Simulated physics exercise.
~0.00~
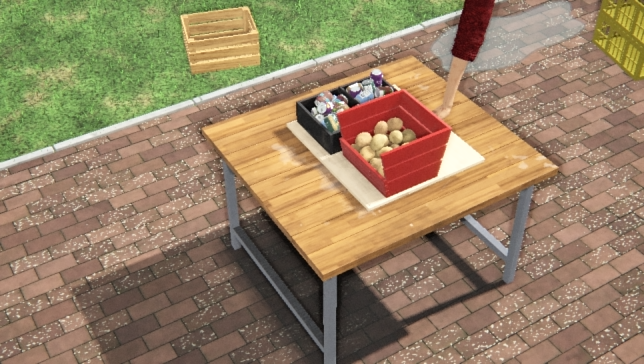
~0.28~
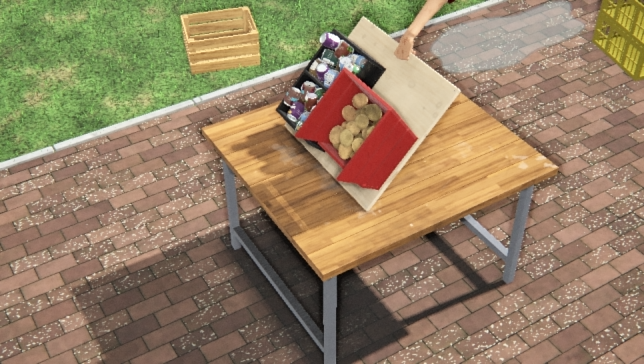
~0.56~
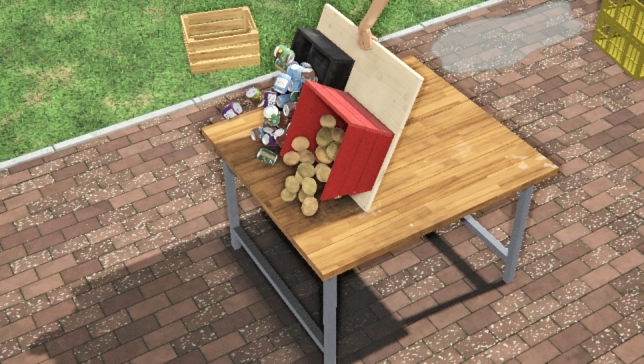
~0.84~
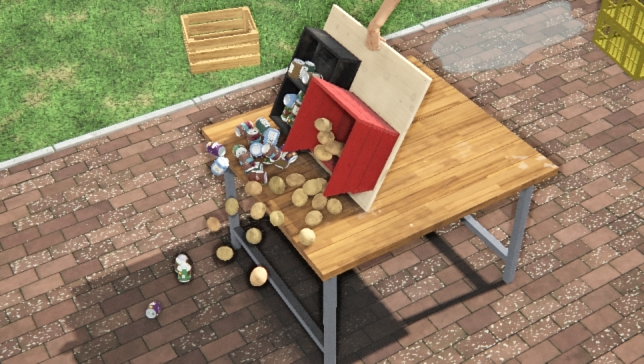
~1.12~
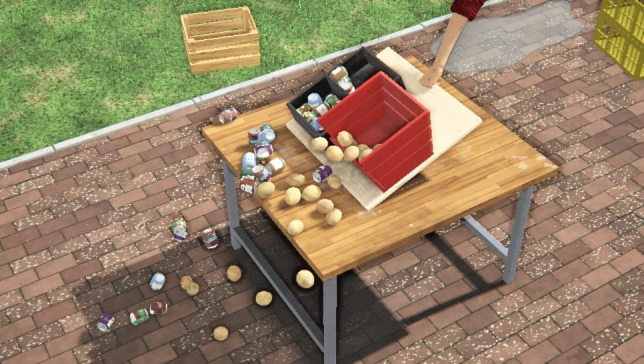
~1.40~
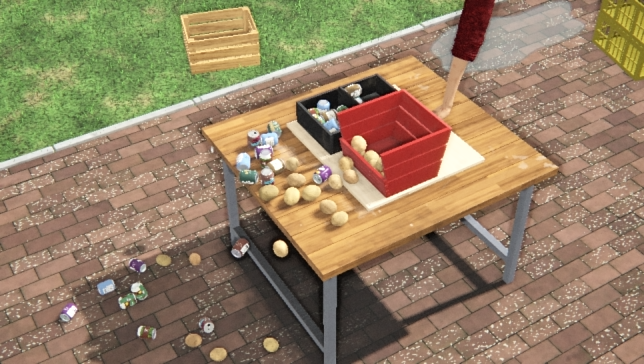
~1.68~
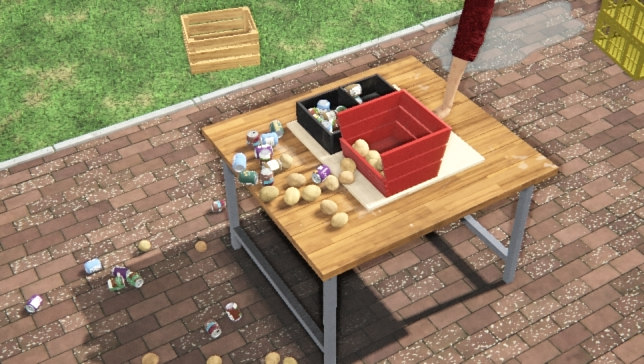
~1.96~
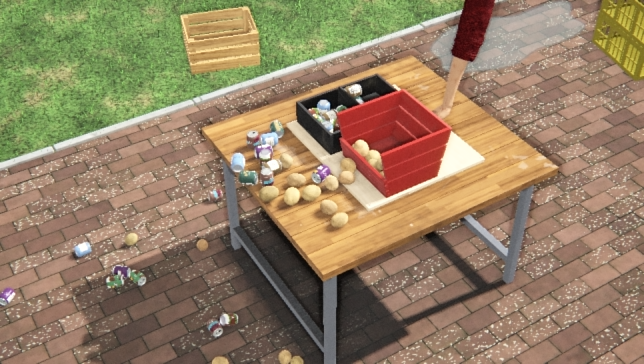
An arm in a red sleeve reaches to the far side of a wooden table on brick paving, seen from above, with a wooden crate on grass behind. On a pale board sit a red box of potatoes and a black box of small cans. The hand lifts the board's right side, tipping it steeply leftward, and cans and potatoes tumble onto the tabletop and over its edge. The board is lowered flat again with both boxes still attached. Spilled pieces roll left across the bricks, while others stay scattered on the table and a few remain in each box.
